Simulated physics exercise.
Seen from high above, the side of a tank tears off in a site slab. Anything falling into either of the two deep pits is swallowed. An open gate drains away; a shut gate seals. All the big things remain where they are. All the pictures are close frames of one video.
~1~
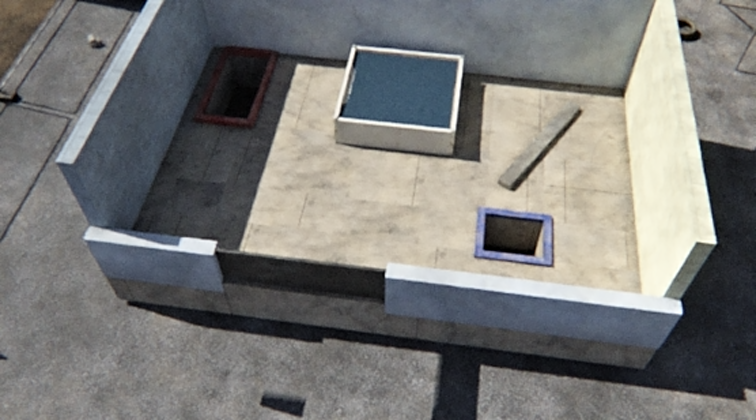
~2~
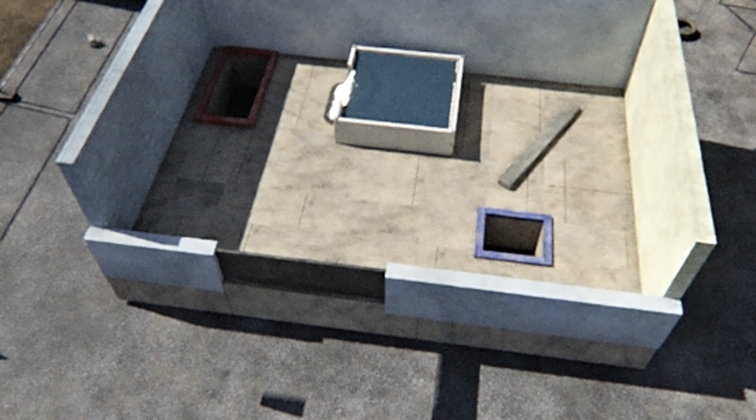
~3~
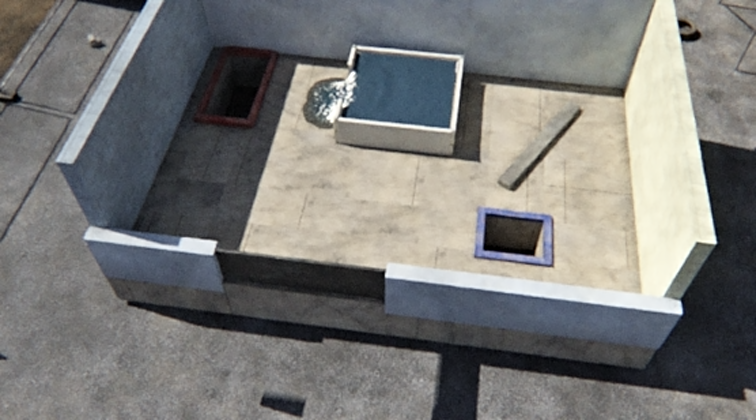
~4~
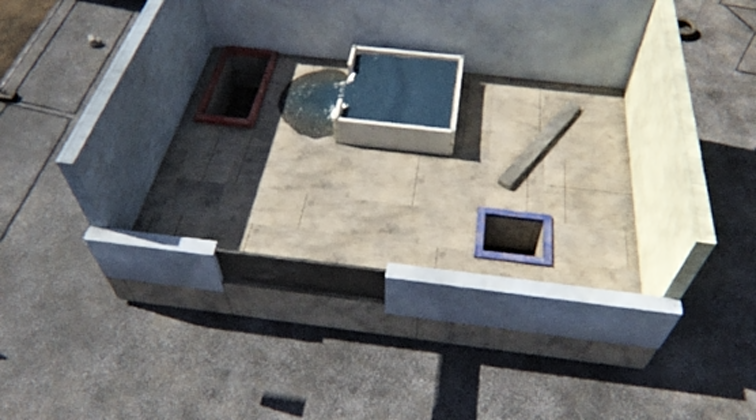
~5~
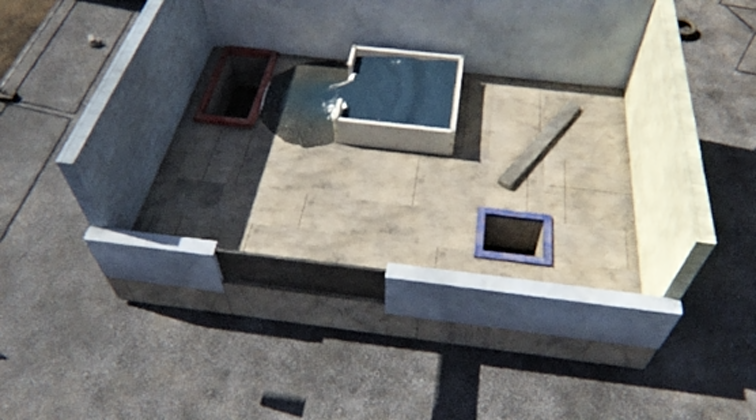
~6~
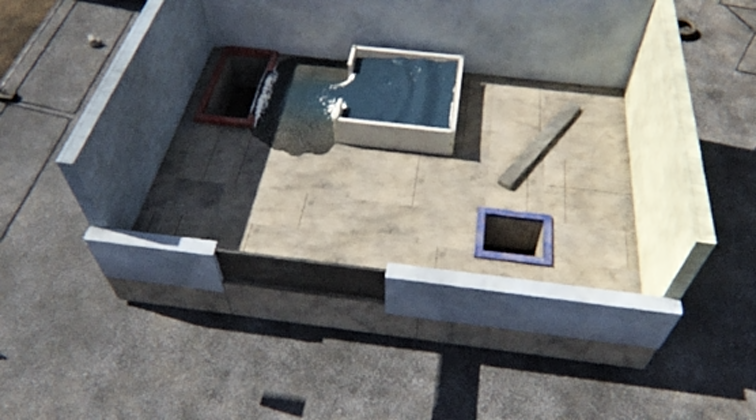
In a walled yard, water bursts from a tank's left side and spreads left to a red-rimmed opening.
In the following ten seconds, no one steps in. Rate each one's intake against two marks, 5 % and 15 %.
Ratings: Gate - below the 5 % mark; red pit - above the 15 % mark; blue pit - below the 5 % mark.
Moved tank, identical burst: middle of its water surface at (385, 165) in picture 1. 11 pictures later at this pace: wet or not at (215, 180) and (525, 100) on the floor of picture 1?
First spot submerged, second spot spared.
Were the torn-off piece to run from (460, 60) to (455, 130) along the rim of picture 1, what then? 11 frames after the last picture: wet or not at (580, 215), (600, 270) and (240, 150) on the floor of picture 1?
Going point by point: Waterlogged, left unwetted, left unwetted.
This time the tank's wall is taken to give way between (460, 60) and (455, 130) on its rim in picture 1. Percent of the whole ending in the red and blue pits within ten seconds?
I'd say the red pit gets around 0 percent and the blue pit around 10 percent.
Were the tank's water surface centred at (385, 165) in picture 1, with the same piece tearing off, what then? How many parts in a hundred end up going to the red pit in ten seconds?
Red: 4 %.
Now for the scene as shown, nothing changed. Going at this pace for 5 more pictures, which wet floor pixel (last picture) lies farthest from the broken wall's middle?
My guess would be about (197, 157).
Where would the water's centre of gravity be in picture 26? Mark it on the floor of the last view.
Somewhere near (342, 120).
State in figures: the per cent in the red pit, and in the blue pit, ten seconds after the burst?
About 26 and 0 per cent.
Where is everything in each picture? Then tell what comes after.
In the first picture, the open tank at (401, 90) is whole and still.
In the second picture, the front is at (342, 85), out from the gap at (348, 99).
In the third picture, water pours out at (348, 100) and has run to (319, 85).
In the fourth picture, water pours out at (348, 99) and has run to (283, 107).
In the fifth picture, the front is at (262, 111), out from the gap at (348, 99).
In the sixth picture, water pours out at (348, 98) and has run to (278, 66).
A moment on, water covers 15 % of the floor; the gate 0 %, the red pit 6 %, the blue pit 0 %.
Next, water covers 20 % of the floor; the gate 0 %, the red pit 14 %, the blue pit 0 %.
Then, water covers 25 % of the floor; the gate 0 %, the red pit 21 %, the blue pit 0 %.
Later, water covers 40 % of the floor; the gate 0 %, the red pit 26 %, the blue pit 0 %.
In the end, water covers 65 % of the floor; the gate 0 %, the red pit 27 %, the blue pit 0 %.
